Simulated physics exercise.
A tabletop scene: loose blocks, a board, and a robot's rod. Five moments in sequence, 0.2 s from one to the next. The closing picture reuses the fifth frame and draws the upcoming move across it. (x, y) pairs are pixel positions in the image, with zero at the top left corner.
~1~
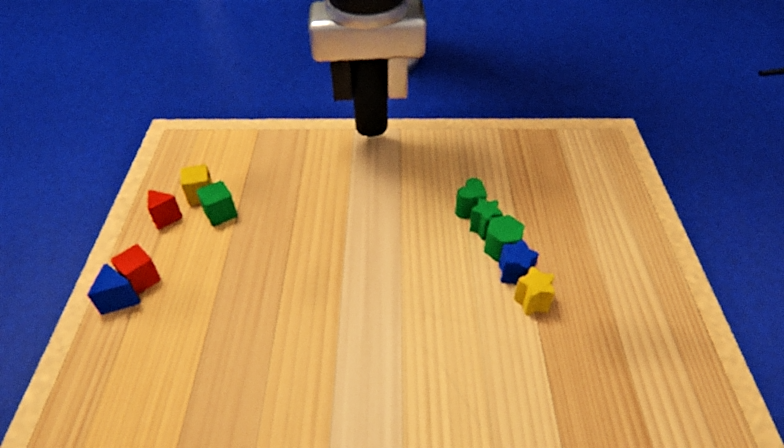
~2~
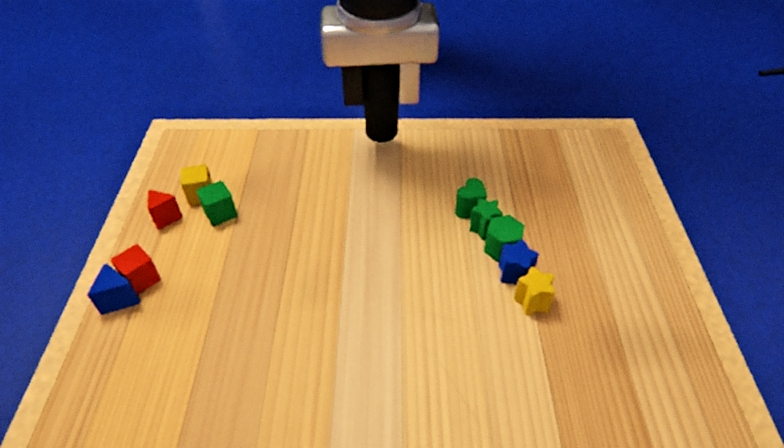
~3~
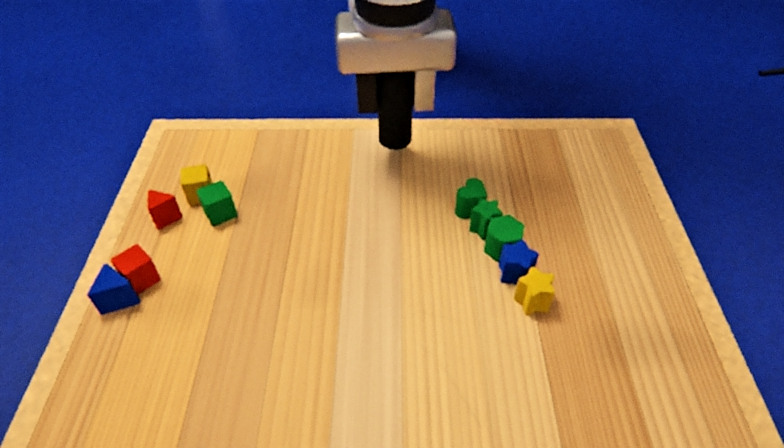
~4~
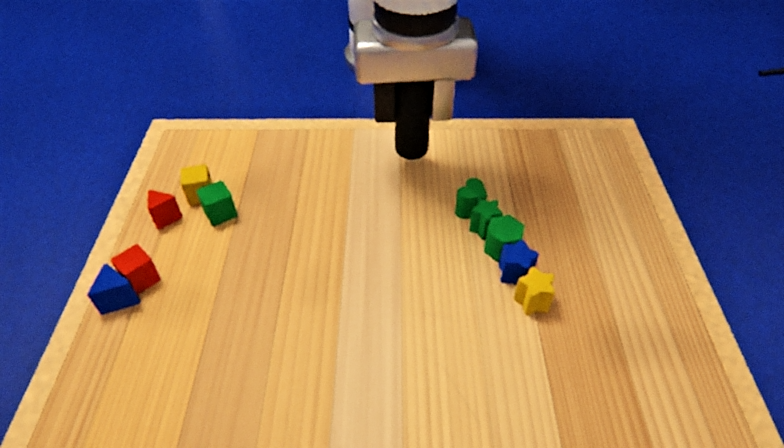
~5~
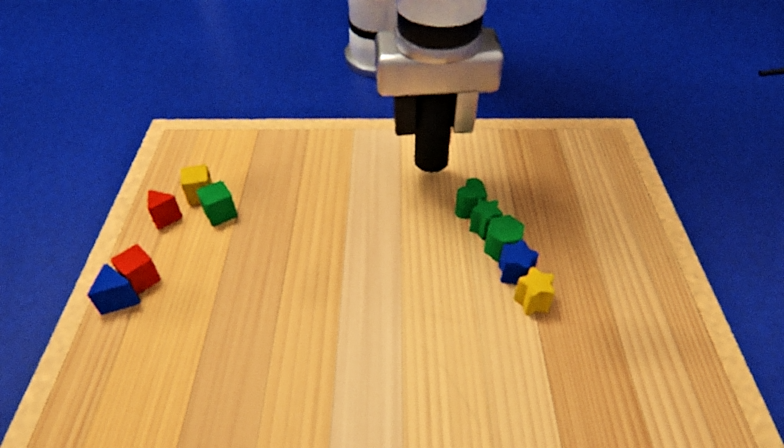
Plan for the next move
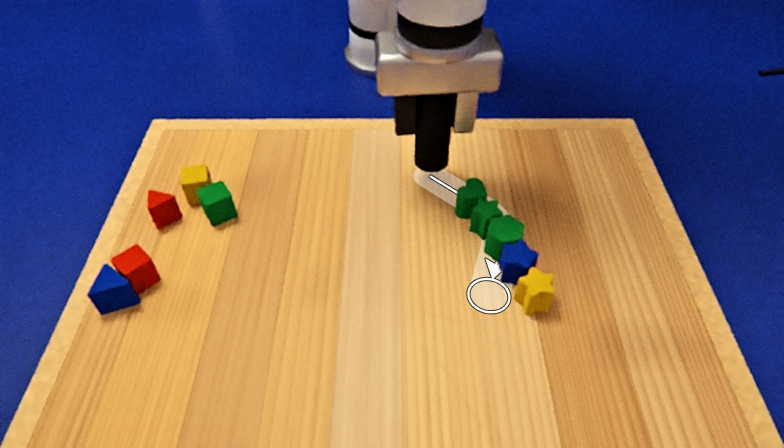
The video shows a robot's dark rod moving right and slightly nearer over a wooden board, approaching a diagonal row of green, blue and yellow blocks, while these and the red, yellow, green and blue blocks at left stay still.
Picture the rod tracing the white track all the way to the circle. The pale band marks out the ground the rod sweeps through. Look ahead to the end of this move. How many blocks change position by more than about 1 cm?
Three or more blocks.
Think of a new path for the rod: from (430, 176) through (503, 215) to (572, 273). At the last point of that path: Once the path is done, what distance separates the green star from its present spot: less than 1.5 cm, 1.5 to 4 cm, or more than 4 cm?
It travels between 1.5 and 4 cm.
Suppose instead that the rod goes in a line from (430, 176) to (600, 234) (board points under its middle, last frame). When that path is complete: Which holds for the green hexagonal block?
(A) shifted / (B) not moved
B (not moved)
The line goes from (430, 176) through (476, 204) and (500, 245) to (489, 295).
On the path given first. One third of the way, rod at (478, 189); green heart-shaped block at (496, 201), turned 25° clockwise; green star at (498, 220); green hexagonal block at (516, 241); blue star at (525, 267); yellow star at (545, 289).
Two thirds of the way, rod at (503, 232); green heart-shaped block at (534, 238); green star at (521, 257), turned 15° clockwise; green hexagonal block at (535, 282), turned 15° clockwise; blue star at (534, 311), turned 25° clockwise; yellow star at (565, 330), turned 55° anticlockwise.
At the end, rod at (492, 281); green heart-shaped block at (538, 240), turned 15° anticlockwise; green star at (529, 267), turned 30° anticlockwise; green hexagonal block at (552, 292), turned 40° clockwise; blue star at (535, 318), turned 45° clockwise; yellow star at (566, 337), turned 80° anticlockwise.
